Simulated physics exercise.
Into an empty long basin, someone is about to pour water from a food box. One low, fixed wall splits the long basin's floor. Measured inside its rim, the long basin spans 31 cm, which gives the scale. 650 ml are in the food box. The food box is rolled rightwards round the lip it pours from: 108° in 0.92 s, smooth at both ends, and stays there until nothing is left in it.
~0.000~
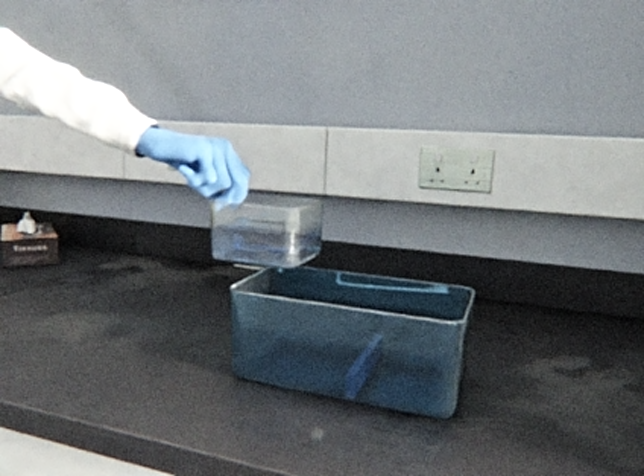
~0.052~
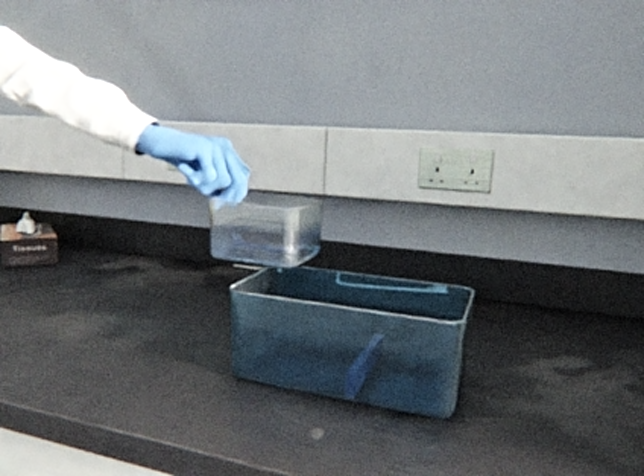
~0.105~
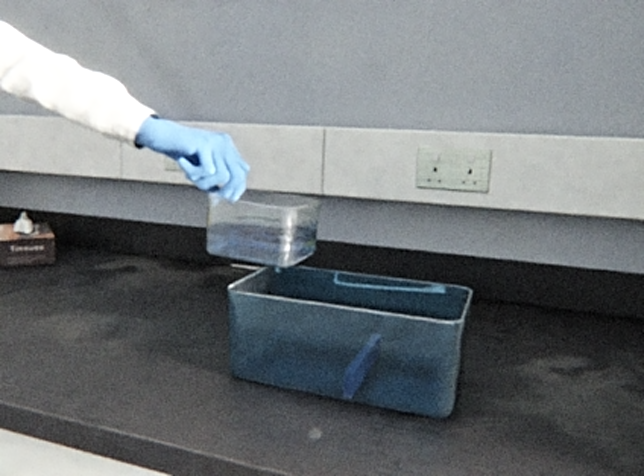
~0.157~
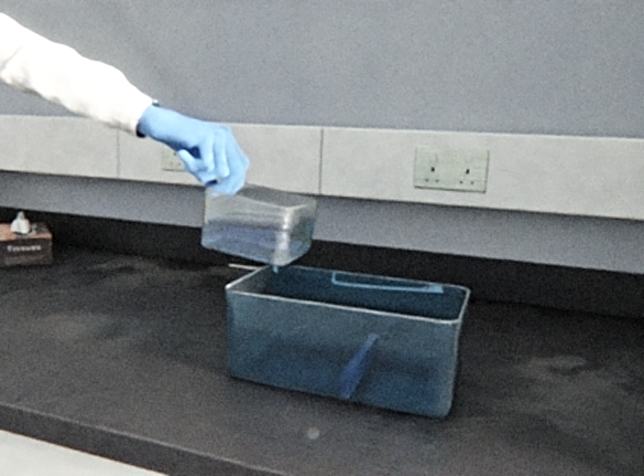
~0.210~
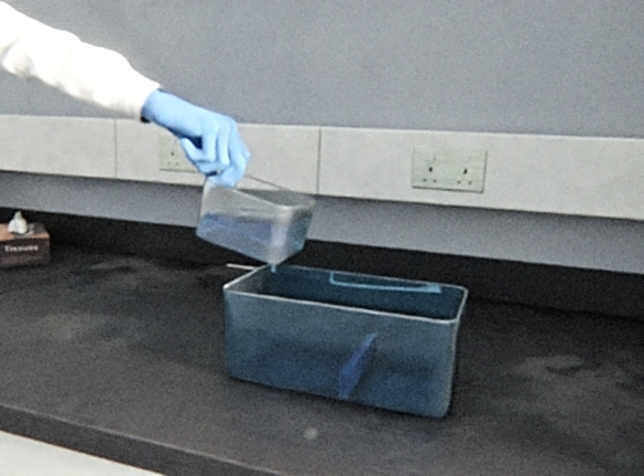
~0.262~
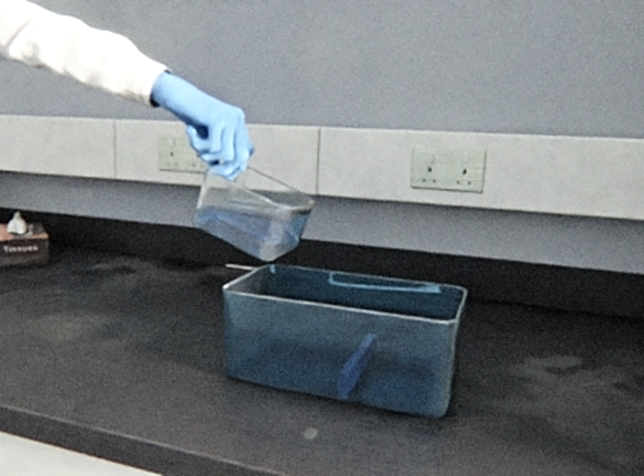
A blue-gloved hand held a clear plastic box of water above a larger bluish basin on a dark bench, then gradually tilted the box to the right, its lower right corner staying above the basin.
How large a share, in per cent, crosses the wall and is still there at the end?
A share of about 72 per cent.
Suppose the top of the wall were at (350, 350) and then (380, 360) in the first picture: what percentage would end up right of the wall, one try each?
The first try gives 85 percent and the second 40 percent.
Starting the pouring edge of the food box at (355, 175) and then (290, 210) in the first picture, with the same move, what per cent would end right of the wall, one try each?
Respectively 70 and 25 %.
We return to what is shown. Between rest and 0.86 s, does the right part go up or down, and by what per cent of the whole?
Looks like it goes higher by around 10.
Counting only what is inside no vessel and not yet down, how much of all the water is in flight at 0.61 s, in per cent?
Share: Roughly 36 per cent.
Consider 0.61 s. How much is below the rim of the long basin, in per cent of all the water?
I reckon close to 3 percent of it.
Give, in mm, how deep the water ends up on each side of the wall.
Depths: Left near 6 mm, right near 24 mm.
By 0.61 s the tilt is 80° and 60 per cent is still to pour, 3 is left of the wall and 0 right of it.
By 0.86 s the tilt is 107° and 11 per cent is still to pour, 11 is left of the wall and 62 right of it.
By 1.13 s the tilt is 108° and 0 per cent is still to pour, 25 is left of the wall and 71 right of it.
By 1.42 s the tilt is 108° and 0 per cent is still to pour, 26 is left of the wall and 72 right of it.
At rest 27 per cent lies left of the wall, 72 right of it and 2 outside.
